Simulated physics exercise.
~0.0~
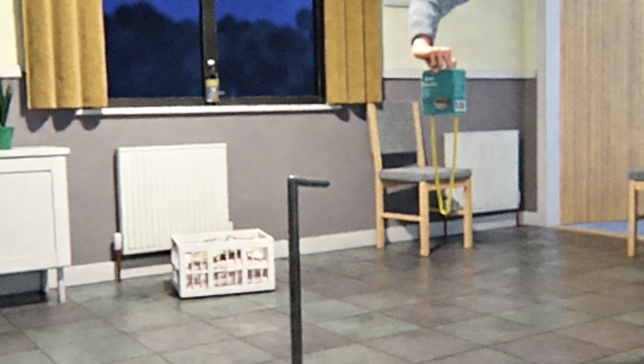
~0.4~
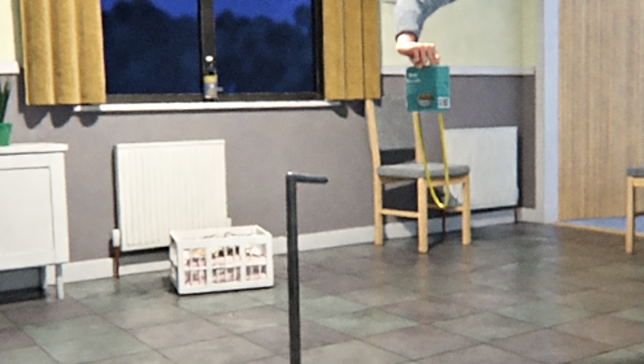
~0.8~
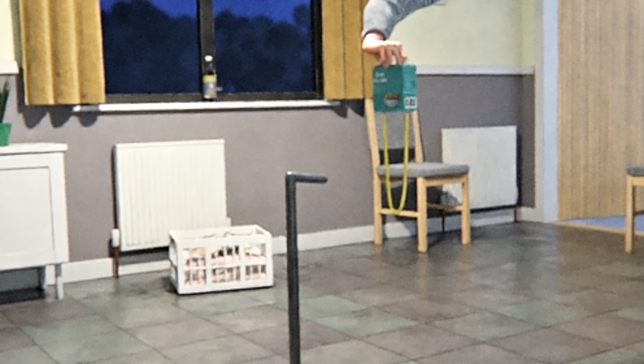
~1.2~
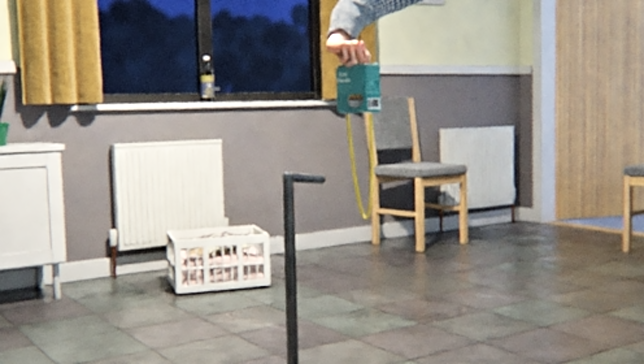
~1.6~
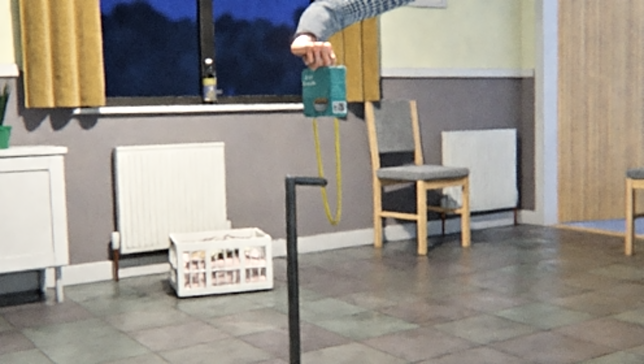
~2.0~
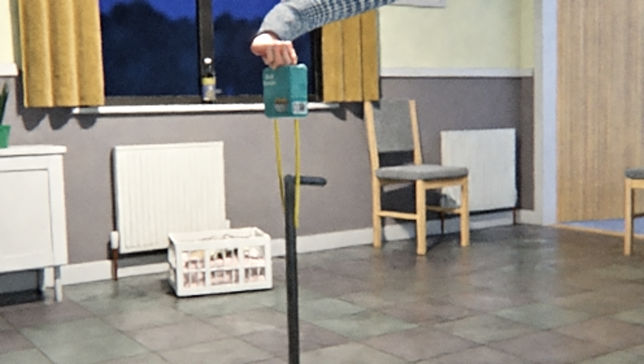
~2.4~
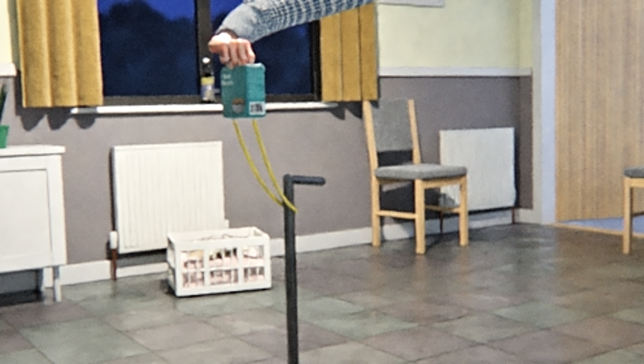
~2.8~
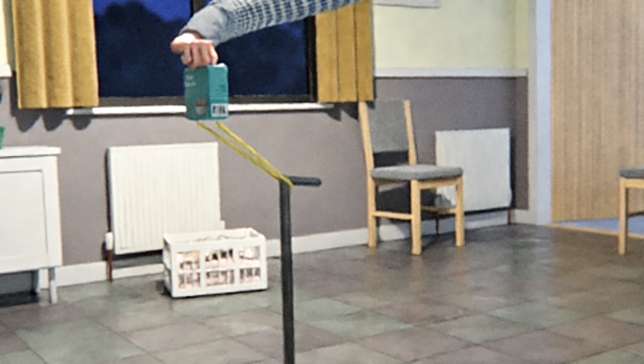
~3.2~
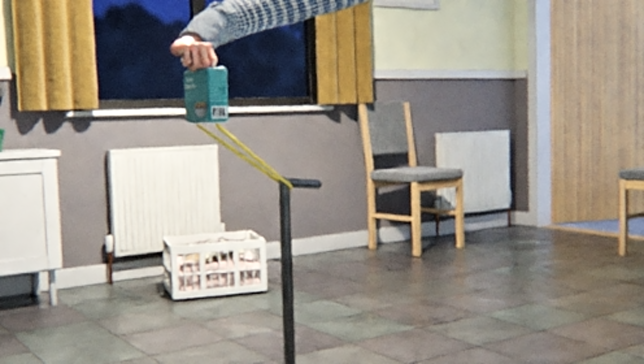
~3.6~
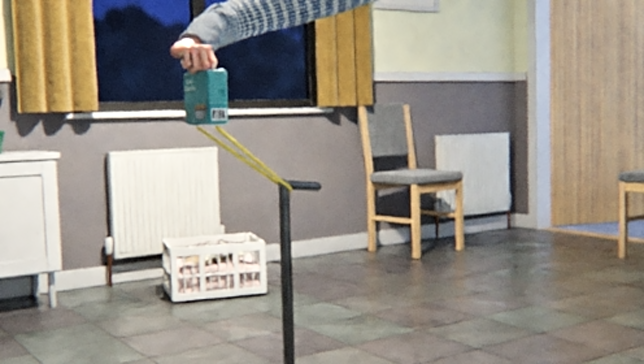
In a tiled room, a hand carries a turquoise pouch left until its loop snags a post.
